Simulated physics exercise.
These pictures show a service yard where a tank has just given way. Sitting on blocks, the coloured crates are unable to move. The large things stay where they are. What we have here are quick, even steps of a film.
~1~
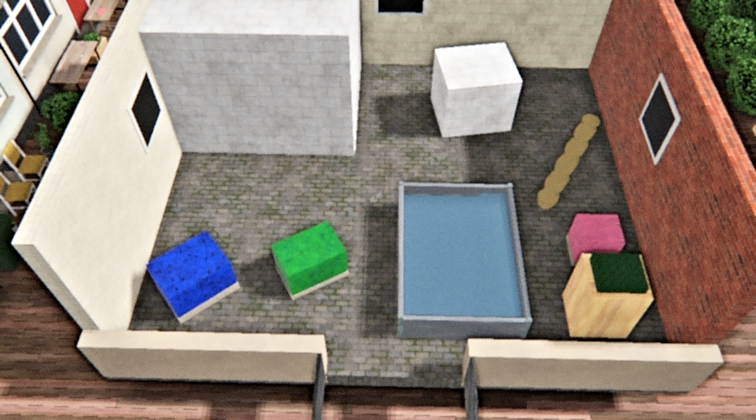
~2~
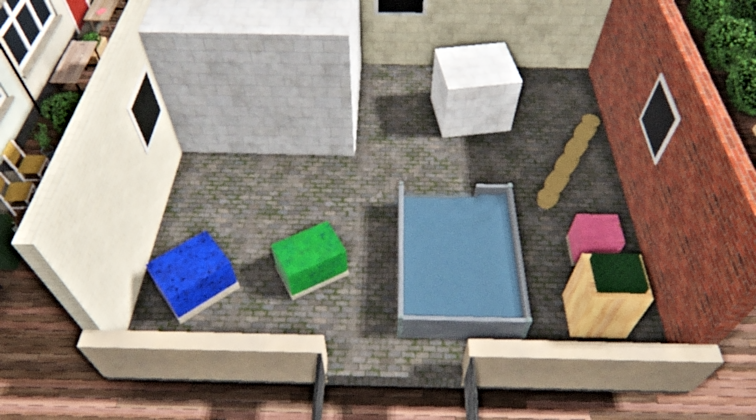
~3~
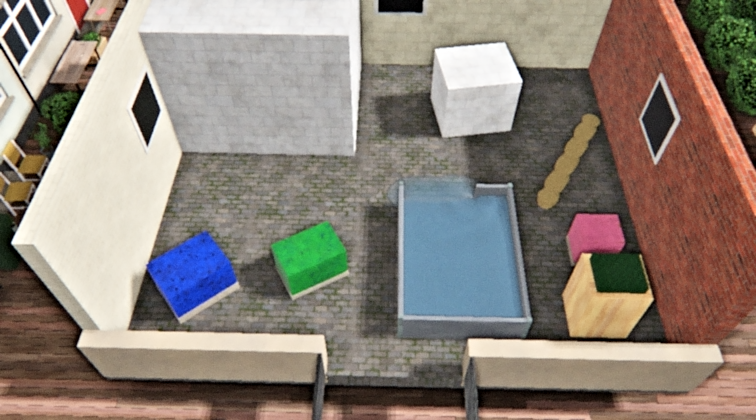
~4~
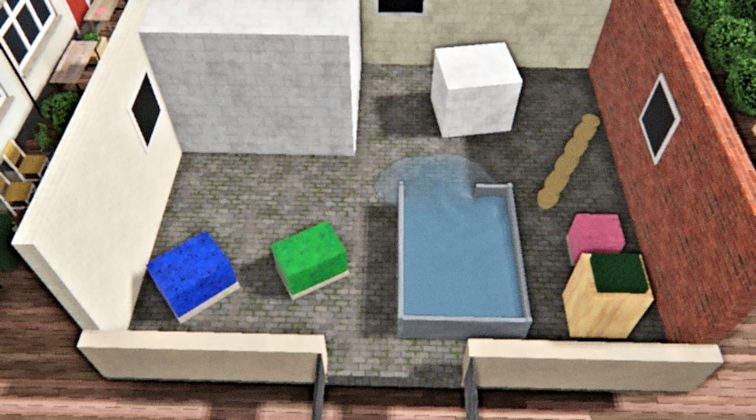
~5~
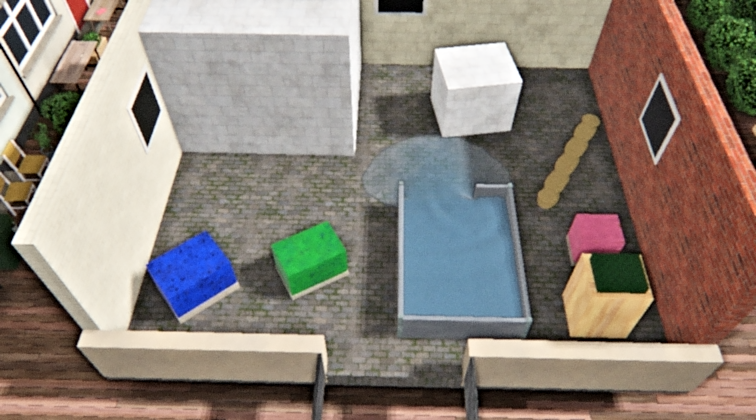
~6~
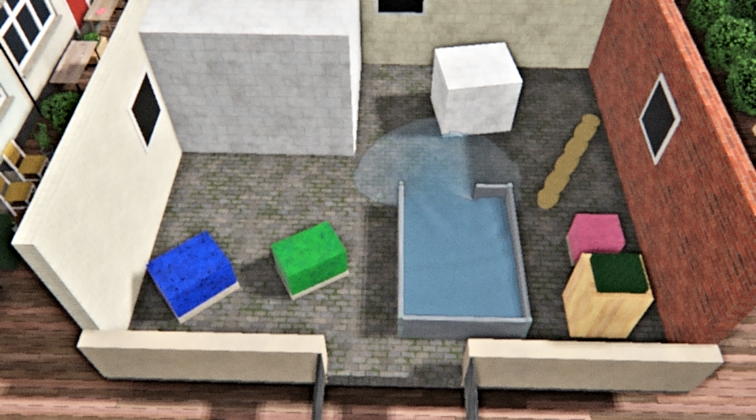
Water spilling through a gap in the far side of a rectangular tank, spreading across cobbled paving in a walled yard.
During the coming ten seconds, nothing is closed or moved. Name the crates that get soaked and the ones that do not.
The blue crate does not get soaked; the pink crate does not get soaked; the green crate does not get soaked.
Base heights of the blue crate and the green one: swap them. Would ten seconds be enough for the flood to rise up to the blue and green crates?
In that case the blue one is left dry and the green one is left dry.
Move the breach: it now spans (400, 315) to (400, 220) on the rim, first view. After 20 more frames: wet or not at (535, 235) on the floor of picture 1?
There: Not flooded.
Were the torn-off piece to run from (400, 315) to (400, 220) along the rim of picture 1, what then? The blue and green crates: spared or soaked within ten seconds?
In my view the blue crate gets reached, and the green crate gets reached.
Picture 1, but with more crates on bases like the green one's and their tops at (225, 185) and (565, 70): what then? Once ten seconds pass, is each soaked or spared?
Taken as listed, the first never gets reached and the second does get flooded.
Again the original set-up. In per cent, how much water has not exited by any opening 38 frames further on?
My figure: Some 100 per cent.
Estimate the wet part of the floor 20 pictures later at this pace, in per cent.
About 40 in a hundred.
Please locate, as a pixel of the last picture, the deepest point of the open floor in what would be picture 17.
Answer: (384, 66).
A moment on, water covers 20 % of the floor; the blue crate not reached, the pink crate not reached, the green crate not reached.
Next, water covers 25 % of the floor; the blue crate not reached, the pink crate not reached, the green crate not reached.
Then, water covers 40 % of the floor; the blue crate not reached, the pink crate not reached, the green crate not reached.
Later, water covers 50 % of the floor; the blue crate not reached, the pink crate water round its plinth, the green crate not reached.
In the end, water covers 80 % of the floor; the blue crate stayed above the water, the pink crate stayed above the water, the green crate stayed above the water.
